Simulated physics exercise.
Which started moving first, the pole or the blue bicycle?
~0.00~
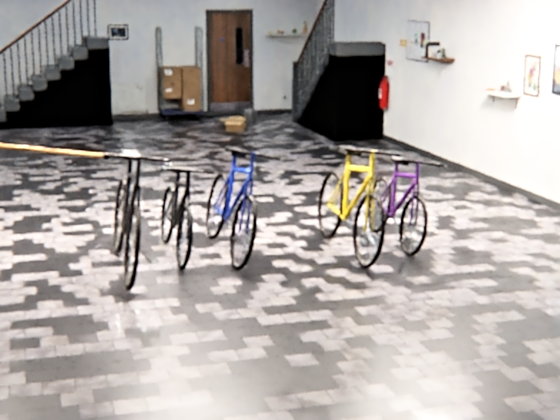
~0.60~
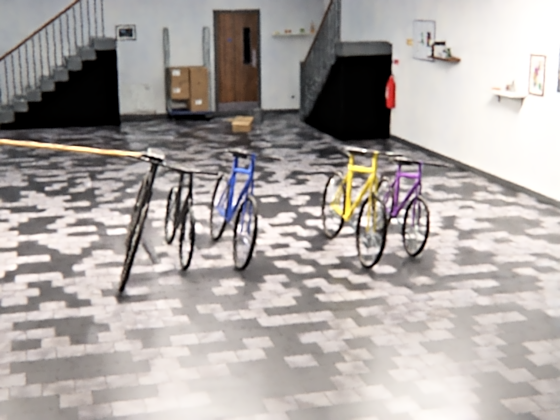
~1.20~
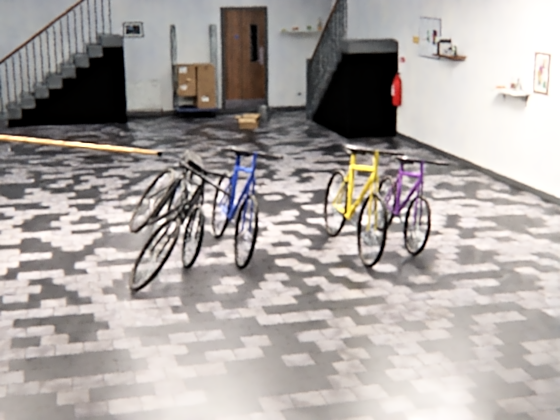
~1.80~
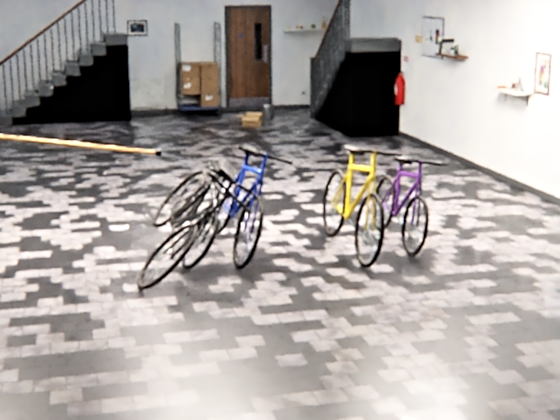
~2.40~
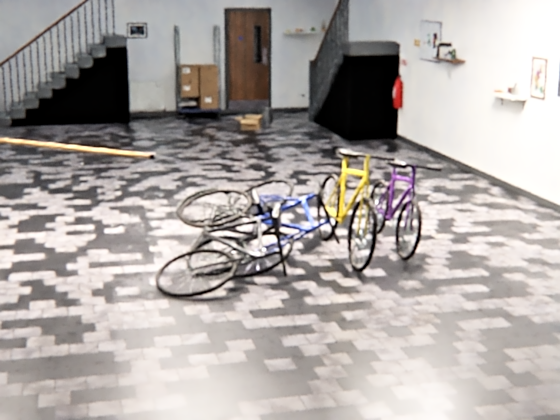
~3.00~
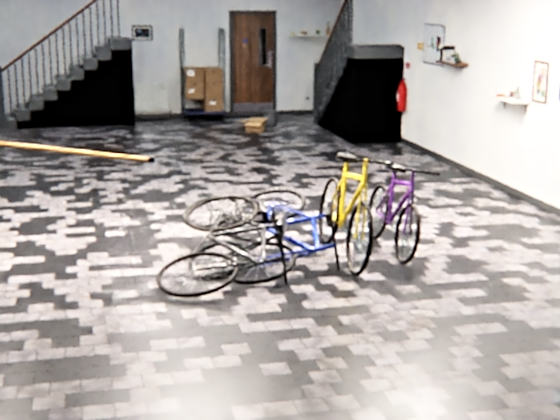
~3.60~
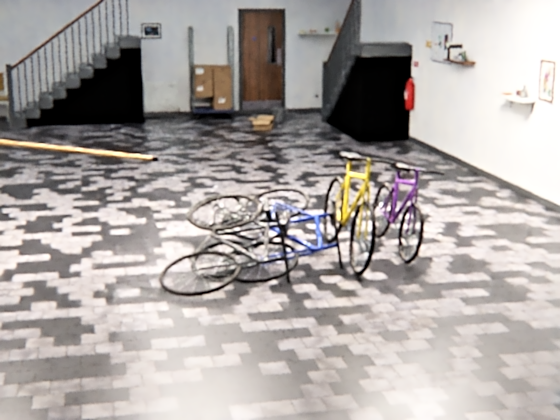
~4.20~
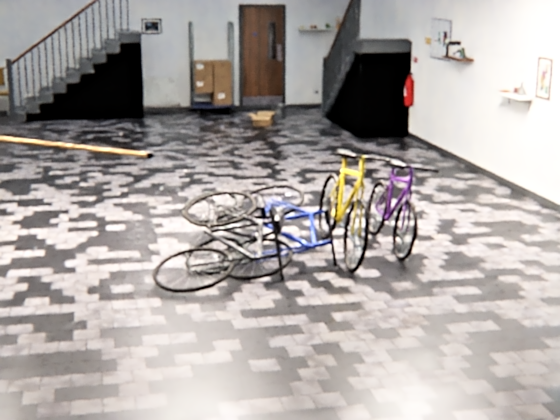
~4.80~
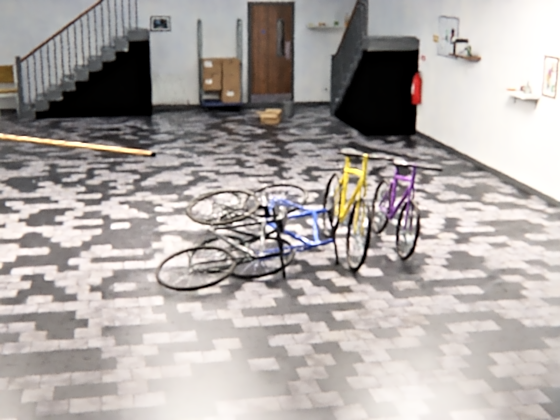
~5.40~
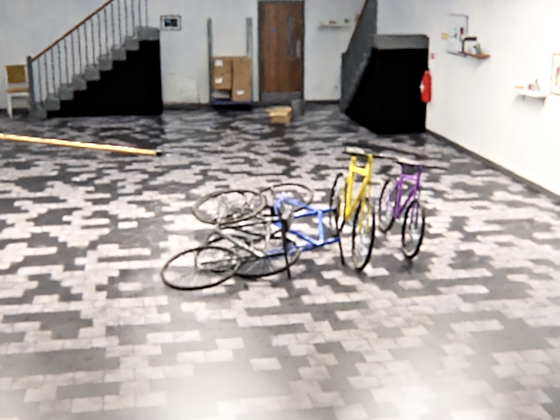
The pole started moving first, sliding to the right against the dark bicycle at the end, and the blue bicycle only moved later as the dark bicycles toppled over.
